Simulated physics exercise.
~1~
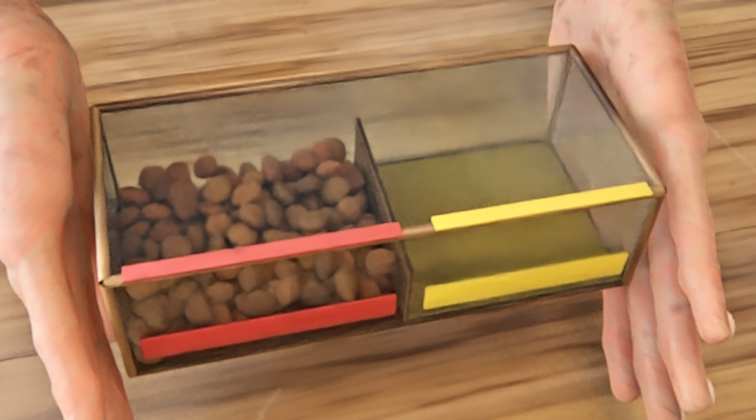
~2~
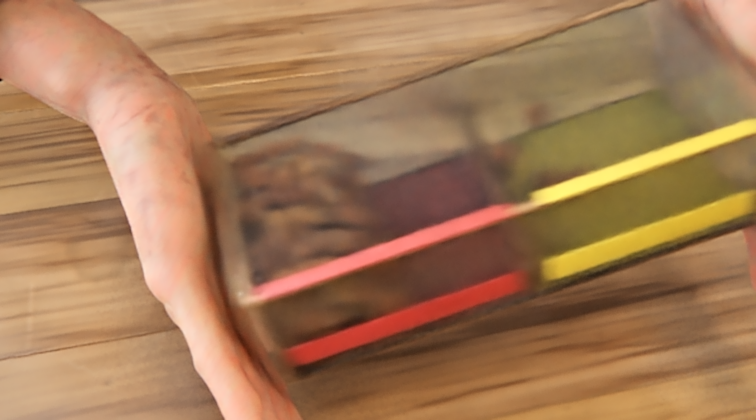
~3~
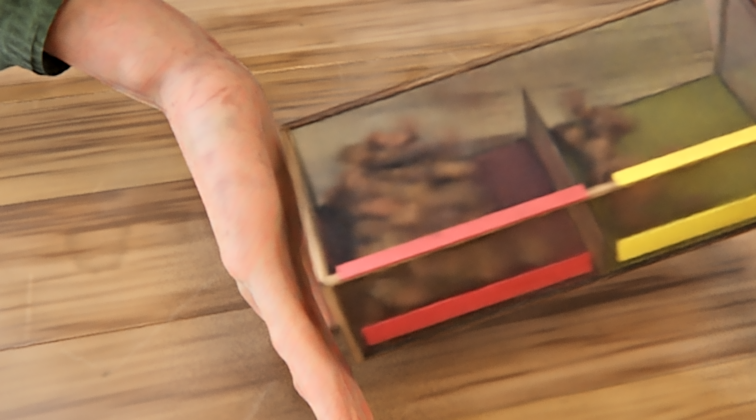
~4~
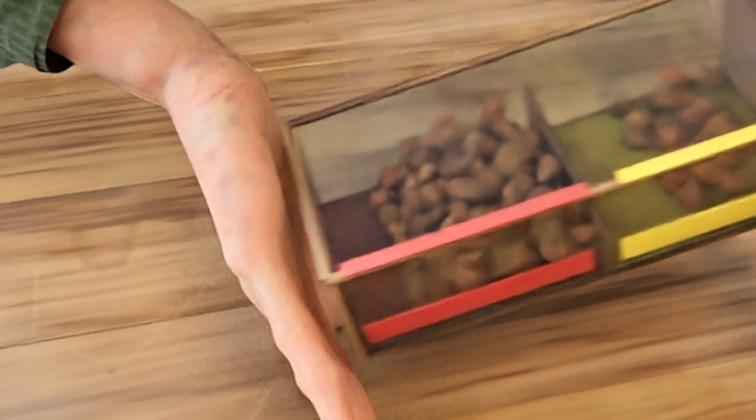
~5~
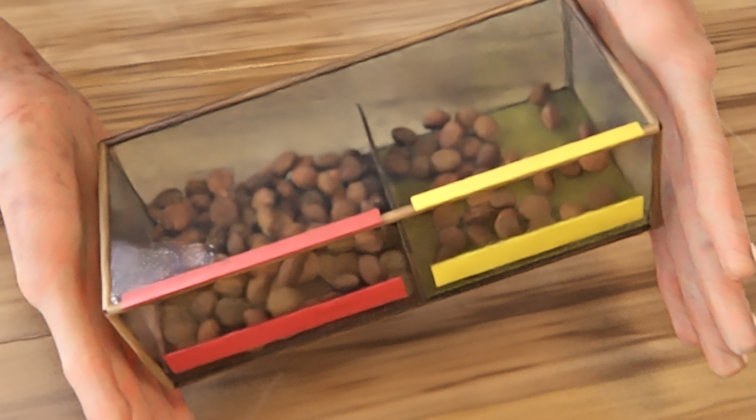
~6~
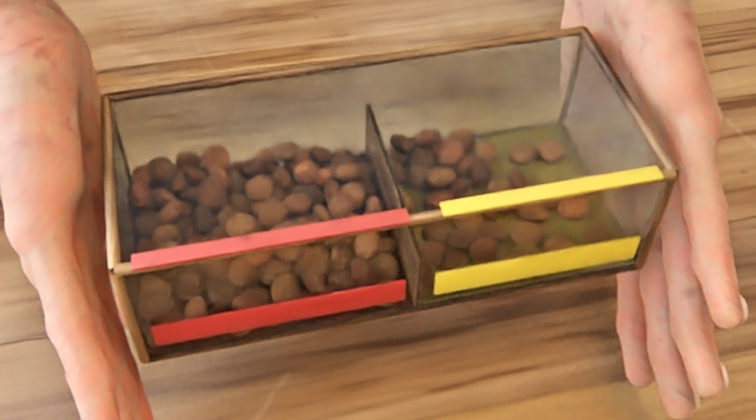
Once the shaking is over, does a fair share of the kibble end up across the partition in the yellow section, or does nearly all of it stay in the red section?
A fair share ends up across the partition in the yellow section. The red section still keeps the larger part, so both sections finish with a good amount of kibble.
